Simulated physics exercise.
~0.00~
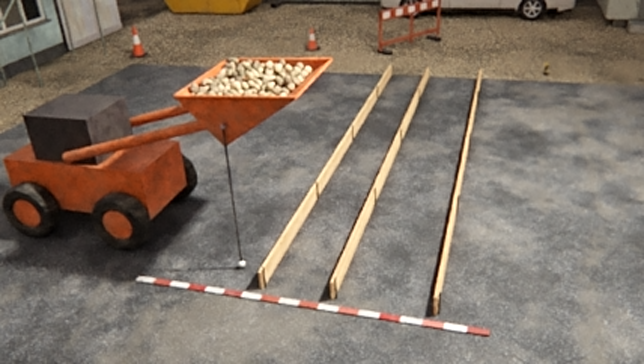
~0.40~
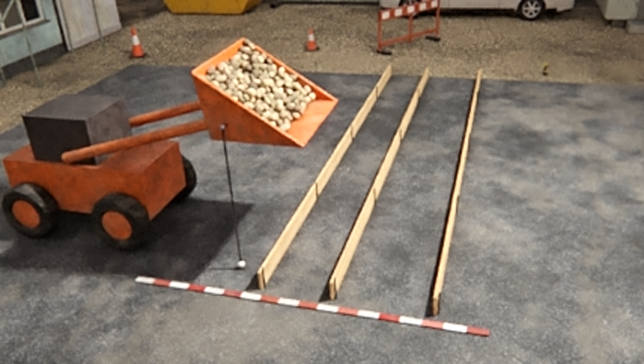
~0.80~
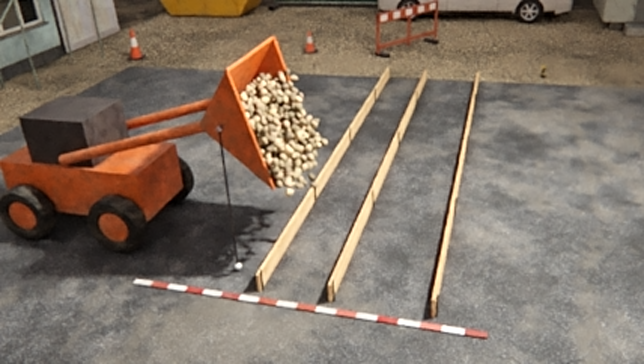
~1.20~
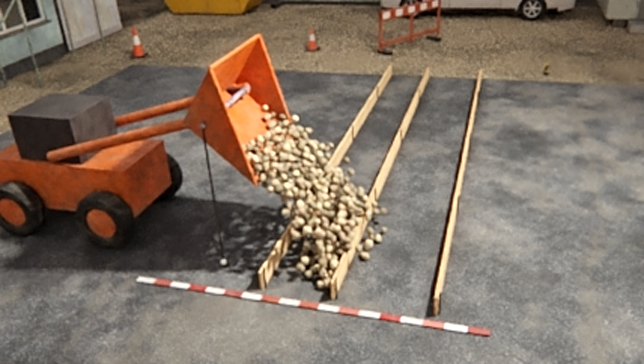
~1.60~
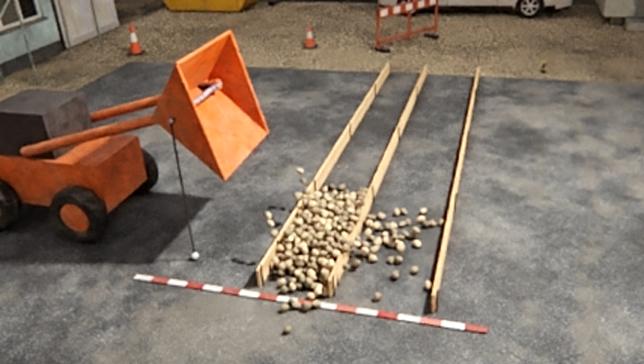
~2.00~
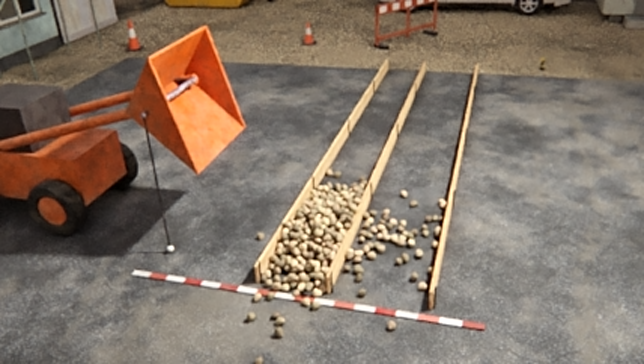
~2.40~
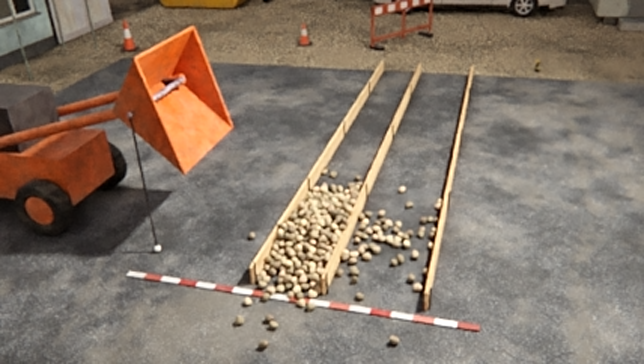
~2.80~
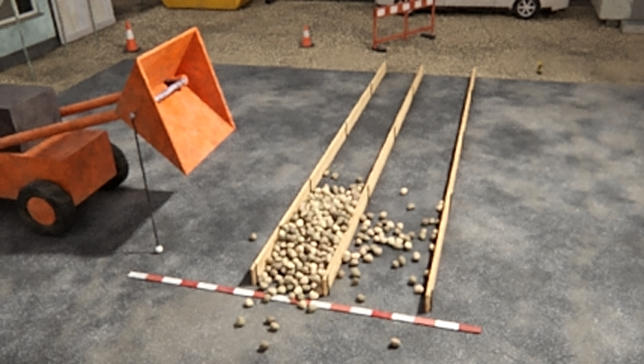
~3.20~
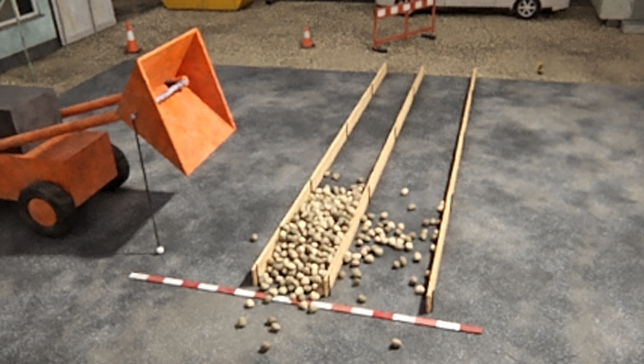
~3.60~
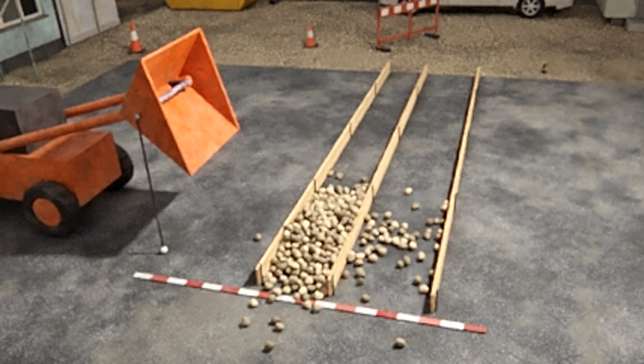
Orange loader tipping pale rounded stones between wooden planks, backing away left as they spill, then standing still beside the settled heap.
